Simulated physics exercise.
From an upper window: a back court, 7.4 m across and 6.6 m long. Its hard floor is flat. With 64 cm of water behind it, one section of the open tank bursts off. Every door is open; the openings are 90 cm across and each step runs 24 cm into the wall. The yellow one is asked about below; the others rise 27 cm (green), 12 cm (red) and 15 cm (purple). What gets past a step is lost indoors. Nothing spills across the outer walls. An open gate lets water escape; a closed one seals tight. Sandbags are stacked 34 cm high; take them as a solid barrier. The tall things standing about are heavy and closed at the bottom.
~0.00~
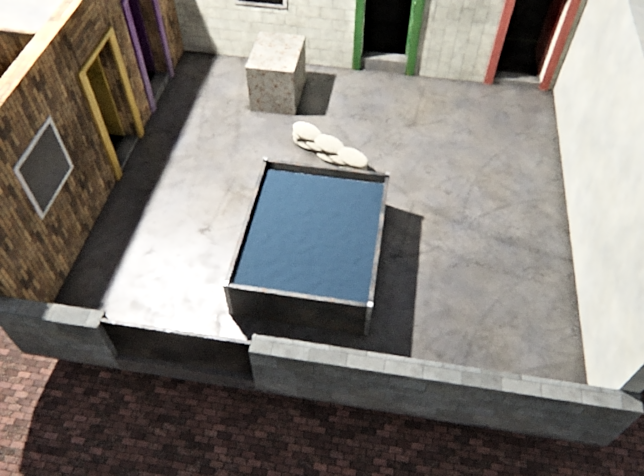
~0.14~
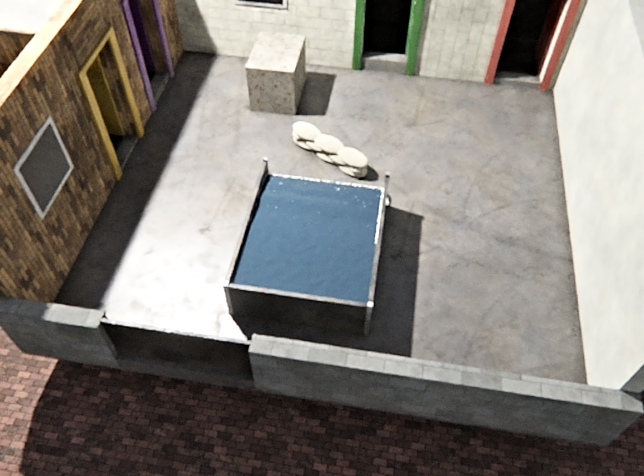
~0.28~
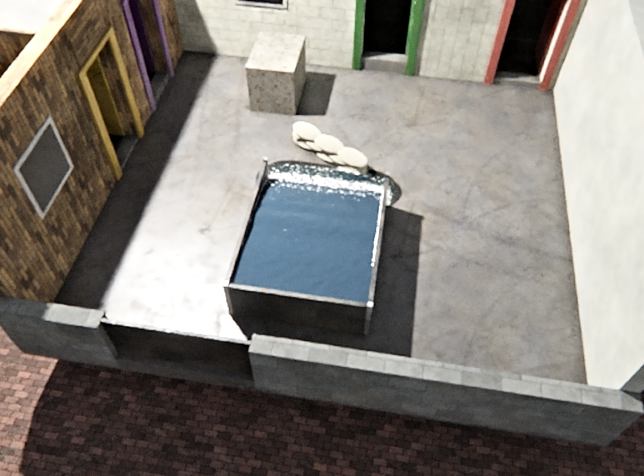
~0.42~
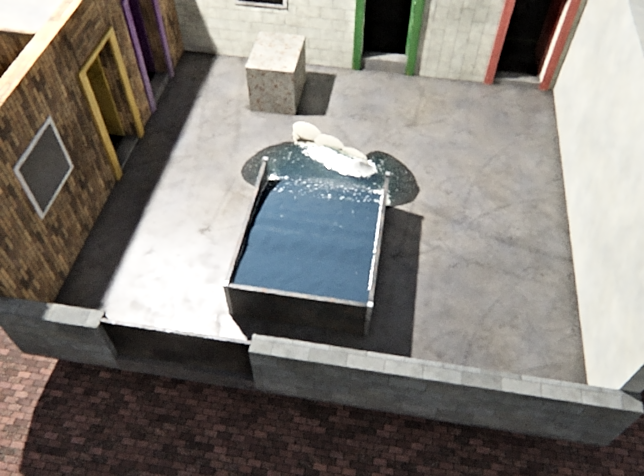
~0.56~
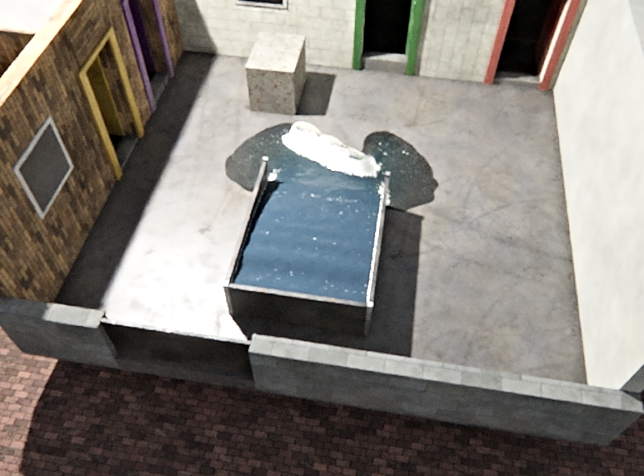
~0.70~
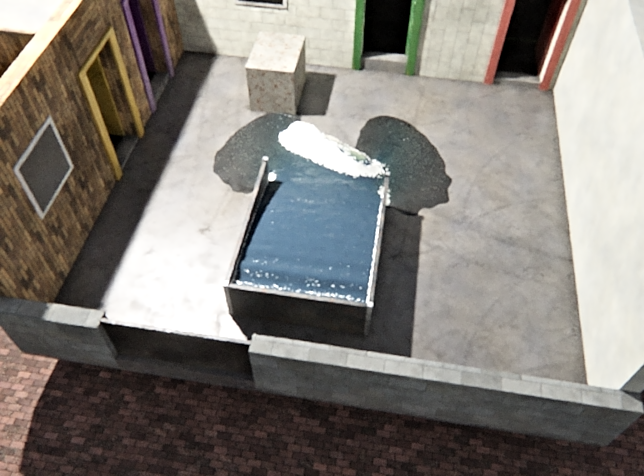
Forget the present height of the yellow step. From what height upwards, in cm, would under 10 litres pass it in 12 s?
Close to 17 cm is just enough.
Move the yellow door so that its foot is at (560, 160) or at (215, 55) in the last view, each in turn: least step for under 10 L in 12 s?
Roughly 10.5 and 20 cm.
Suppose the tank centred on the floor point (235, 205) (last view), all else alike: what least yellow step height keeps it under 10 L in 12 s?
Then roughly 7.5 cm.
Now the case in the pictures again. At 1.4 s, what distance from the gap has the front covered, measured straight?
Roughly 4.0 m.
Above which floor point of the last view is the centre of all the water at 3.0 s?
Around (323, 161).
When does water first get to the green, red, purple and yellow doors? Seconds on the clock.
Green 1.4 s, red 2.0 s, purple 1.6 s, yellow 2.0 s.
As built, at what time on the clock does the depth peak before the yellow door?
Near 3.4 s.
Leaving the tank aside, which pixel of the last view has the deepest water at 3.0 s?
At about (184, 53).
After 1.4 s water covers 25 % of the floor, deepest (46 cm) near (348, 177); it has not reached the yellow door.
After 3.0 s water covers 55 % of the floor, deepest (34 cm) near (184, 53); 15 cm at the yellow door, 50 litres in over its 5 cm step.
After 12.0 s water covers 95 % of the floor, deepest (10 cm) near (284, 368); 6 cm at the yellow door, 179 litres in over its 5 cm step.
At the yellow door as built, the water arrived by 2.0 s and peaked near 16 cm at 3.4 s.
With a step of 14.5 cm, 20 litres would have come in within the 12 s; with 20 cm, 2 litres. So under 10 litres takes about 17 cm.
